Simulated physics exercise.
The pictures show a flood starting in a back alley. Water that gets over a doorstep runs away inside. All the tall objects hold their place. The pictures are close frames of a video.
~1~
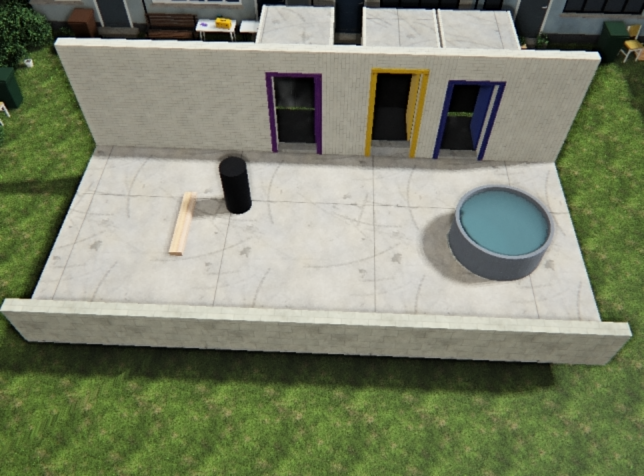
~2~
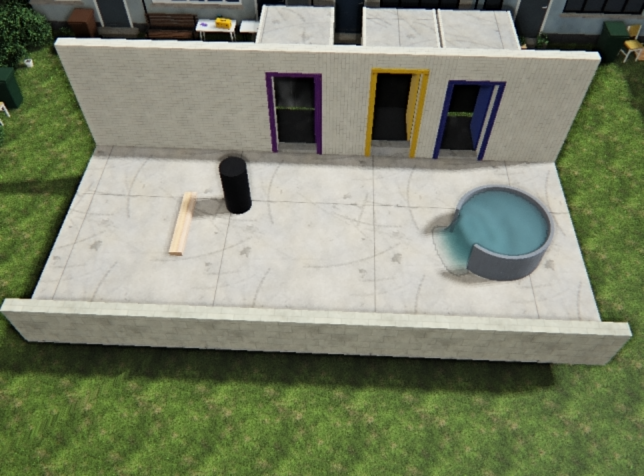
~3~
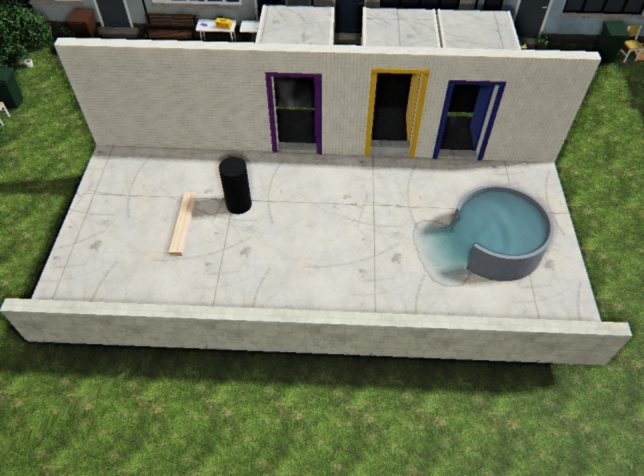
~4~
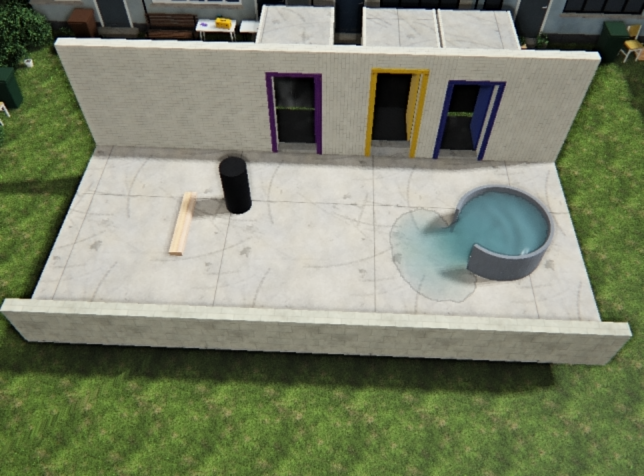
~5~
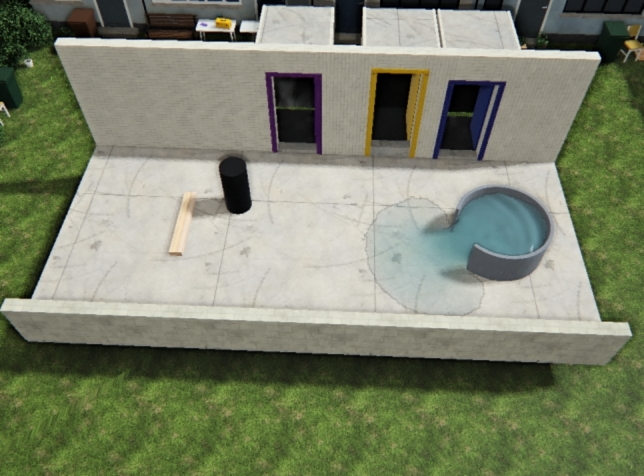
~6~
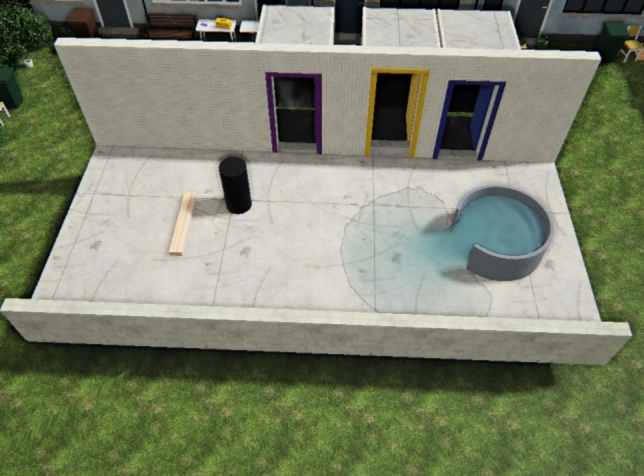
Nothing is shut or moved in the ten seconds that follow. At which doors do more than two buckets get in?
In the end: The yellow door holds within the limit; the blue door holds within the limit; the purple door holds within the limit.
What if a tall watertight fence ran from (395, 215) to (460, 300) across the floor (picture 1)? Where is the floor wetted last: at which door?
That is the purple door.
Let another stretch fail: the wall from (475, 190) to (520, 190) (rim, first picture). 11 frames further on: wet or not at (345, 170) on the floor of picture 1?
There: Under water.
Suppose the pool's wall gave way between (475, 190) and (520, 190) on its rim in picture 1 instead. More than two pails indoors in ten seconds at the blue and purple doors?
My reading: The blue door goes over; the purple door is under.
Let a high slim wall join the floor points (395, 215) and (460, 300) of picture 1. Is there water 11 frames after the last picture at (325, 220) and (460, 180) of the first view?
One after the other: No water, covered.
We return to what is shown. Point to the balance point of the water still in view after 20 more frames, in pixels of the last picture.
At about (344, 255).
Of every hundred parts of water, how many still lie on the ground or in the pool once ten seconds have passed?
Near 72 in a hundred.
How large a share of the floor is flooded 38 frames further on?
Close to 65 %.
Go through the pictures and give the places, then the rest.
The first frame shows the round tank at (503, 222) is whole and still.
In the second frame, water pours out at (457, 244) and has run to (437, 230).
In the third frame, the front is at (420, 227), out from the gap at (457, 245).
In the fourth frame, the front is at (394, 235), out from the gap at (456, 245).
In the fifth frame, the front is at (383, 284), out from the gap at (457, 245).
In the sixth frame, the front is at (352, 277), out from the gap at (457, 245).
A moment on, water covers 25 % of the floor; the yellow door not reached, the blue door not reached, the purple door not reached.
Next, water covers 40 % of the floor; the yellow door wet at the sill, nothing in, the blue door not reached, the purple door not reached.
Then, water covers 55 % of the floor; the yellow door wet at the sill, nothing in, the blue door not reached, the purple door wet at the sill, nothing in.
Later, water covers 65 % of the floor; the yellow door wet at the sill, nothing in, the blue door not reached, the purple door wet at the sill, nothing in.
In the end, water covers 75 % of the floor; the yellow door wet at the sill, nothing in, the blue door wet at the sill, nothing in, the purple door wet at the sill, nothing in.
